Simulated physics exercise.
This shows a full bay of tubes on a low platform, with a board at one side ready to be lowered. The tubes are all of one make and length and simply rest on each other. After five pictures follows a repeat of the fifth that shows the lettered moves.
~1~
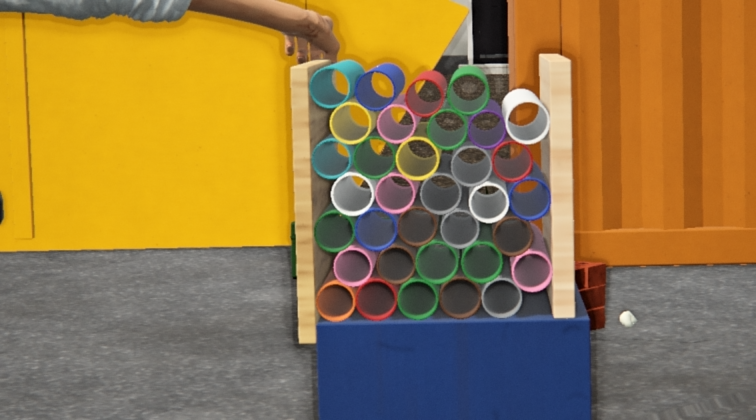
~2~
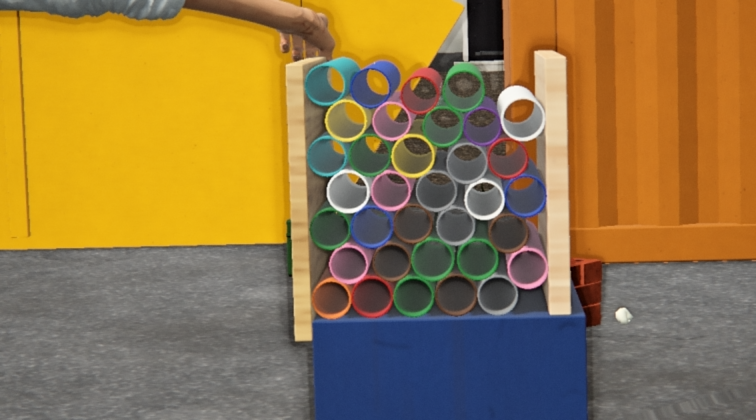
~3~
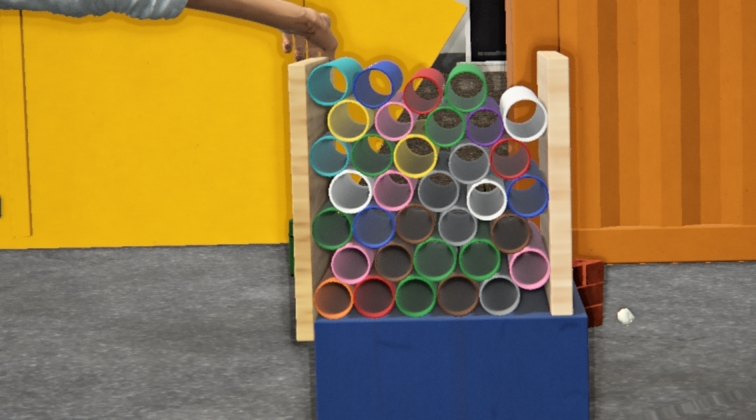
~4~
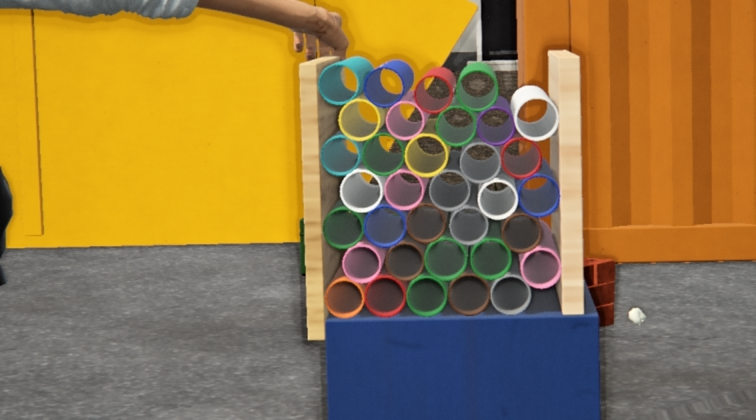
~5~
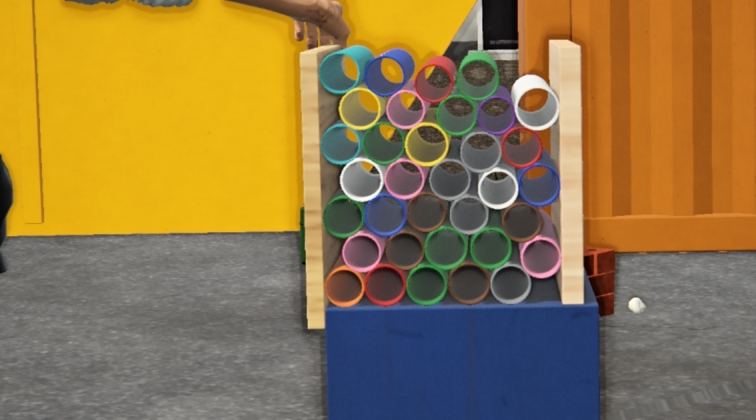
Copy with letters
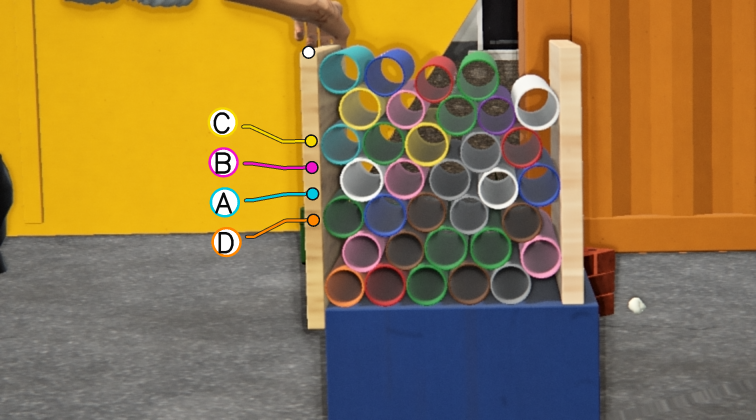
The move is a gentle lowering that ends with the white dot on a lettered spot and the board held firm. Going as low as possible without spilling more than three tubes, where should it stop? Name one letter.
Stop at B.
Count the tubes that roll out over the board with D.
The count is four.
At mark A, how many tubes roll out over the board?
With A, four.
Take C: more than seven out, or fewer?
At C, fewer than seven.
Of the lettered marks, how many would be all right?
Two of the four.
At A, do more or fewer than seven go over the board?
It loses fewer than seven.
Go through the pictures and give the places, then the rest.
A grey tube (472, 167); a yellow tube (351, 123); a green tube (469, 94), in the first picture.
A green tube (464, 91); side board (315, 187), in the second picture.
An orange tube (334, 299); a pink tube (351, 265), in the third picture.
A green tube (343, 229); a blue tube (539, 196), in the fourth picture.
A grey tube (481, 153); a yellow tube (360, 109); a green tube (478, 80), in the fifth picture.
On the marked copy, A at (313, 194); B at (312, 167); C at (311, 141); D at (314, 221); the white dot at (309, 52).
Following B. Soon after the start, top of the board (320, 107).
Later, top of the board (321, 167).
In the end, top of the board (321, 167), one out over the board.
As for the rest, A four out over the board; C one out over the board; D four out over the board.
